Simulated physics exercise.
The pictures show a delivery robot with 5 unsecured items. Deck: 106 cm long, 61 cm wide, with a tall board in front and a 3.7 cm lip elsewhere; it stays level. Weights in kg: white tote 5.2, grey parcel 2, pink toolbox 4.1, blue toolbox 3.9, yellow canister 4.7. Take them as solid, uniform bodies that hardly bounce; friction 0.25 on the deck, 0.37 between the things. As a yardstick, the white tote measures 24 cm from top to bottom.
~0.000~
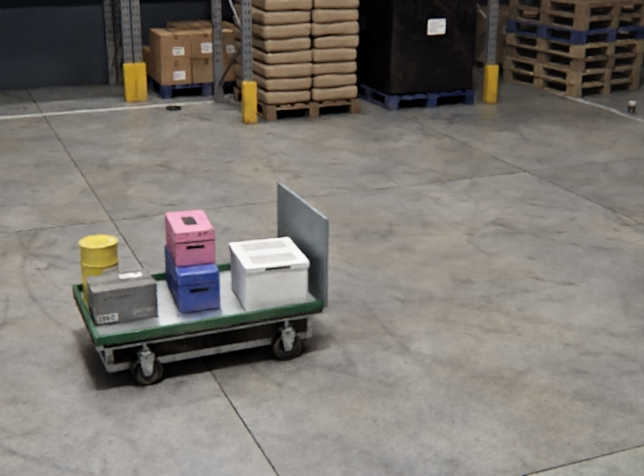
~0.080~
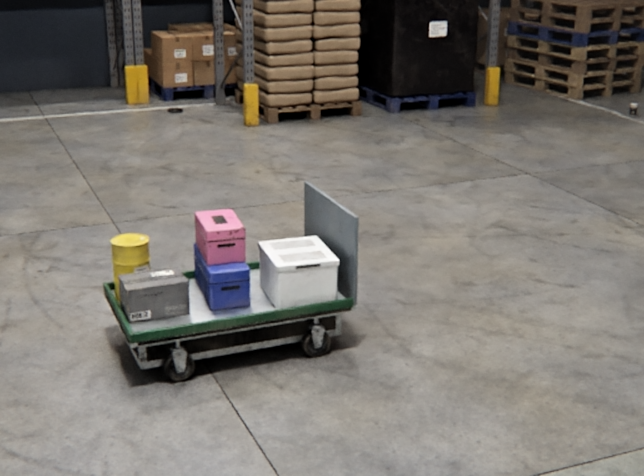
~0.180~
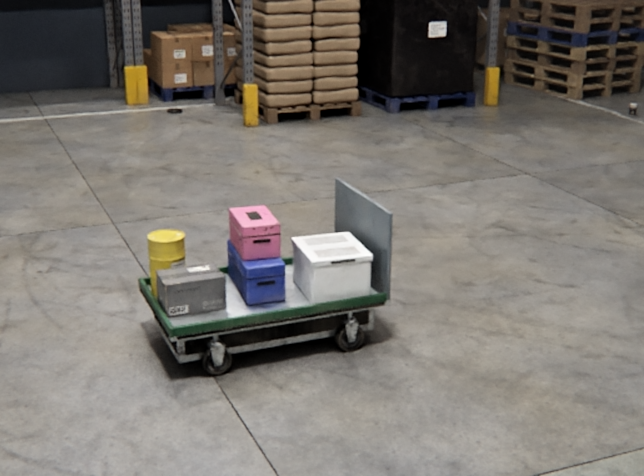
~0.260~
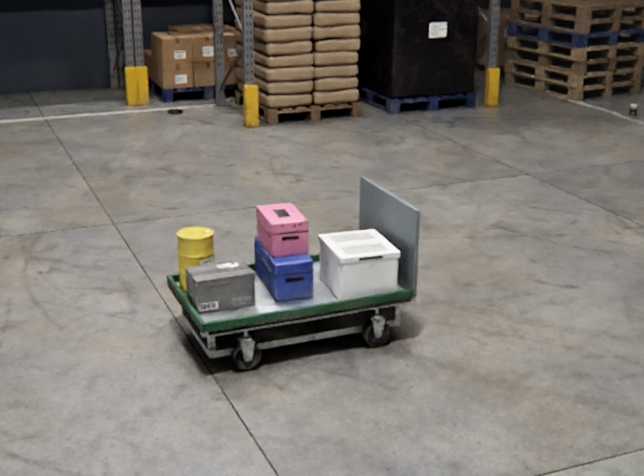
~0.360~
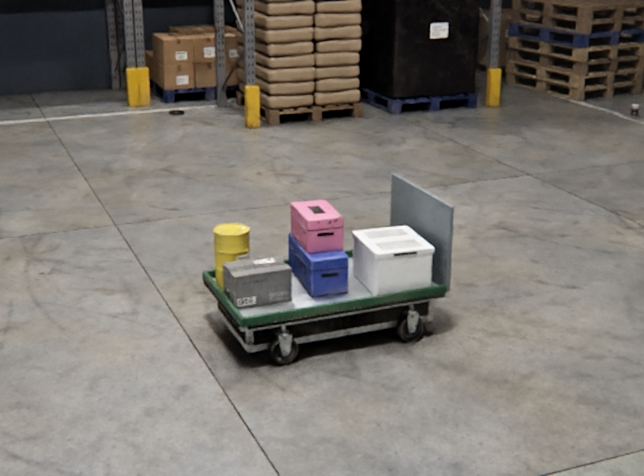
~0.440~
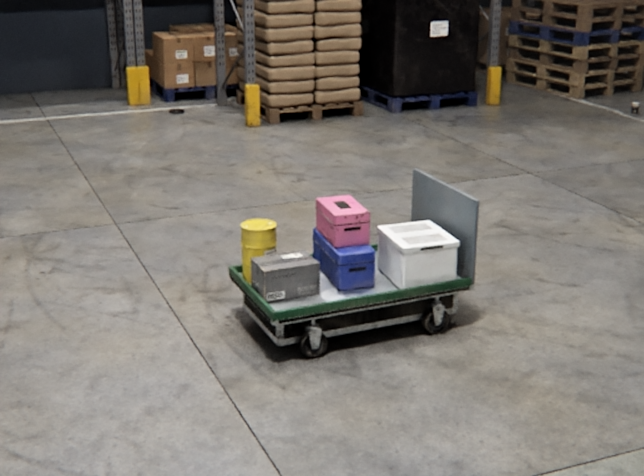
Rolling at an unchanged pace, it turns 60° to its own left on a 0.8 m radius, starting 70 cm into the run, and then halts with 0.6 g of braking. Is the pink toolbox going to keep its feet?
The pink toolbox topples.
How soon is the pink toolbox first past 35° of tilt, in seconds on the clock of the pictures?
At about 1.1 s.
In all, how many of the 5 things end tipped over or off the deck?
1 of them.
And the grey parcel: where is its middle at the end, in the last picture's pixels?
At about (426, 198).
After 0.74 s, cart has run 133 cm, turned 35°; pink toolbox slid 21 cm near (418, 203); blue toolbox slid 15 cm; grey parcel slid 4 cm.
After 1.04 s, cart has run 187 cm, turned 60°; pink toolbox leaning 12° near (449, 178); grey parcel slid 17 cm; blue toolbox slid 15 cm.
After 1.34 s, cart has run 211 cm, turned 60°, stopped; pink toolbox now off the deck; grey parcel slid 28 cm; yellow canister slid 25 cm.
At rest (1.9 s), off the deck and tipped over, pink toolbox; not toppled but over 10 cm from the start, white tote, grey parcel, blue toolbox and yellow canister. In the last view, pink toolbox near (474, 202).
